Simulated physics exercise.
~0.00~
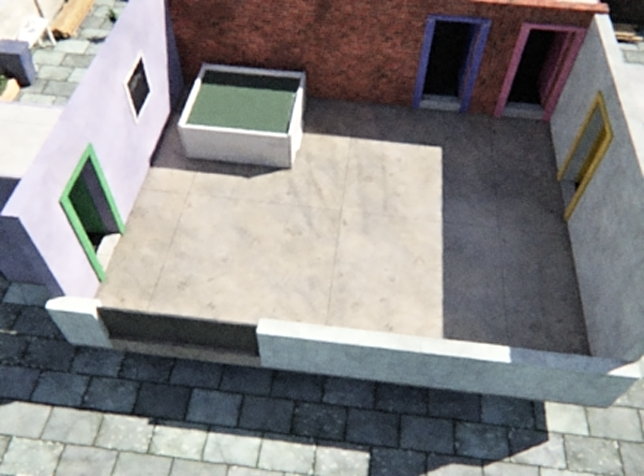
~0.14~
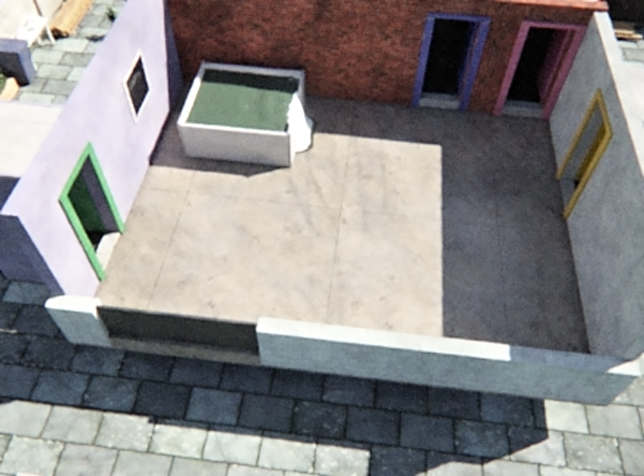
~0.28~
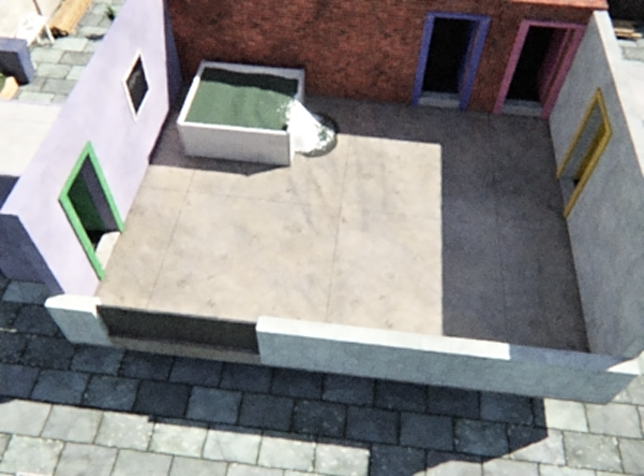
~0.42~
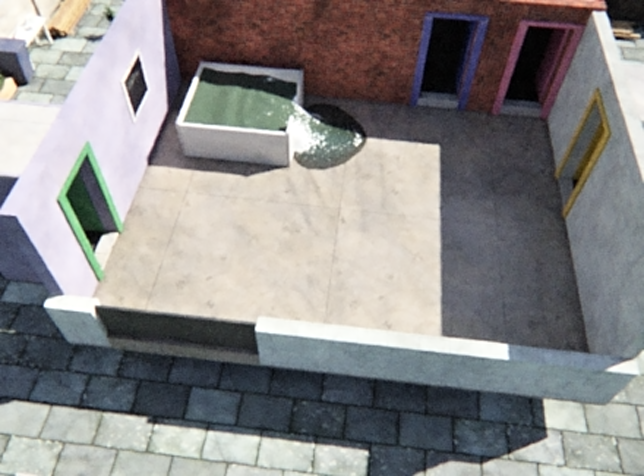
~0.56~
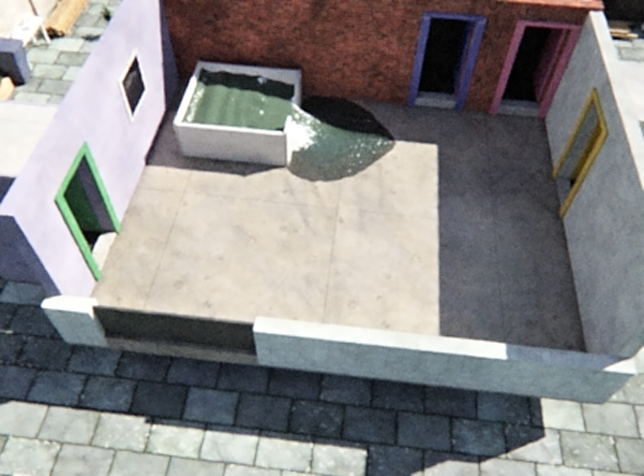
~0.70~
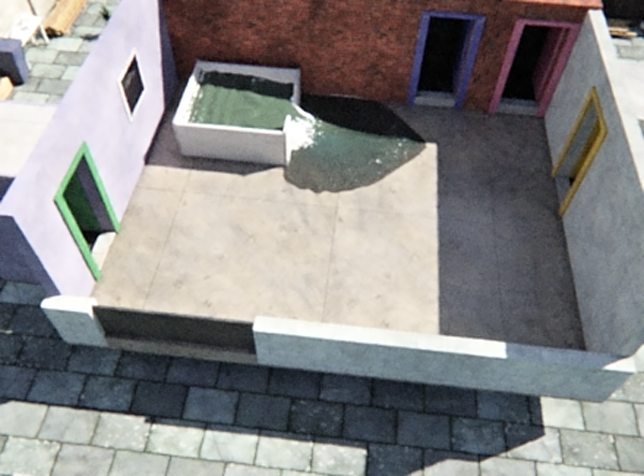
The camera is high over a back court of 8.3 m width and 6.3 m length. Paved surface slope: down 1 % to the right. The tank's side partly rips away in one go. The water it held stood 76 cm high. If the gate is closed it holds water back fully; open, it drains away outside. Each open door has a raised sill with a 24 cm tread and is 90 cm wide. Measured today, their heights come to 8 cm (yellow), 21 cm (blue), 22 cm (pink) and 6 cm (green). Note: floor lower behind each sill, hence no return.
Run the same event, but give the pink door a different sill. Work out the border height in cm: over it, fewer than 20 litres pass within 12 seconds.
Border at about 21 cm.
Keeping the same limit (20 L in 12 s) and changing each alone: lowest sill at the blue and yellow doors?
Roughly 8.5 cm at blue and 16 cm at yellow.
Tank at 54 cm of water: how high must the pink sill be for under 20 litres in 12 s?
I'd go with near 13.5 cm then.
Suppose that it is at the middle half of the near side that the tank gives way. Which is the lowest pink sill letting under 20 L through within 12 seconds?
Some 11.5 centimetres.
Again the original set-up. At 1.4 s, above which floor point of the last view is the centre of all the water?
I'd say around (283, 133).
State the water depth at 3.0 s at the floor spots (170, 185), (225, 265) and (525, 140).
Roughly 0, 0 and 19 cm, in turn.
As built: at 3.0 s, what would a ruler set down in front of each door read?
At the yellow door the depth is 20 cm, at blue 11 cm, at pink 19 cm and at green 0 cm.
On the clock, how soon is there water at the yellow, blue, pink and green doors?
Arrives: Yellow 1.6 s / blue 1.0 s / pink 1.6 s / green 9.5 s.
After 1.4 s water covers 30 % of the floor, deepest (45 cm) near (296, 130); it has not reached the pink door.
After 3.0 s water covers 50 % of the floor, deepest (36 cm) near (547, 132); 19 cm at the pink door, 5 litres in over its 22 cm sill.
After 12.0 s water covers 95 % of the floor, deepest (13 cm) near (564, 229); 7 cm at the pink door, 18 litres in over its 22 cm sill.
At the pink door as built, the water arrived by 1.6 s and peaked near 25 cm at 3.6 s.
With a sill of 18.5 cm, 34 litres would have come in within the 12 s; with 25 cm, 9 litres. So under 20 litres takes about 21 cm.
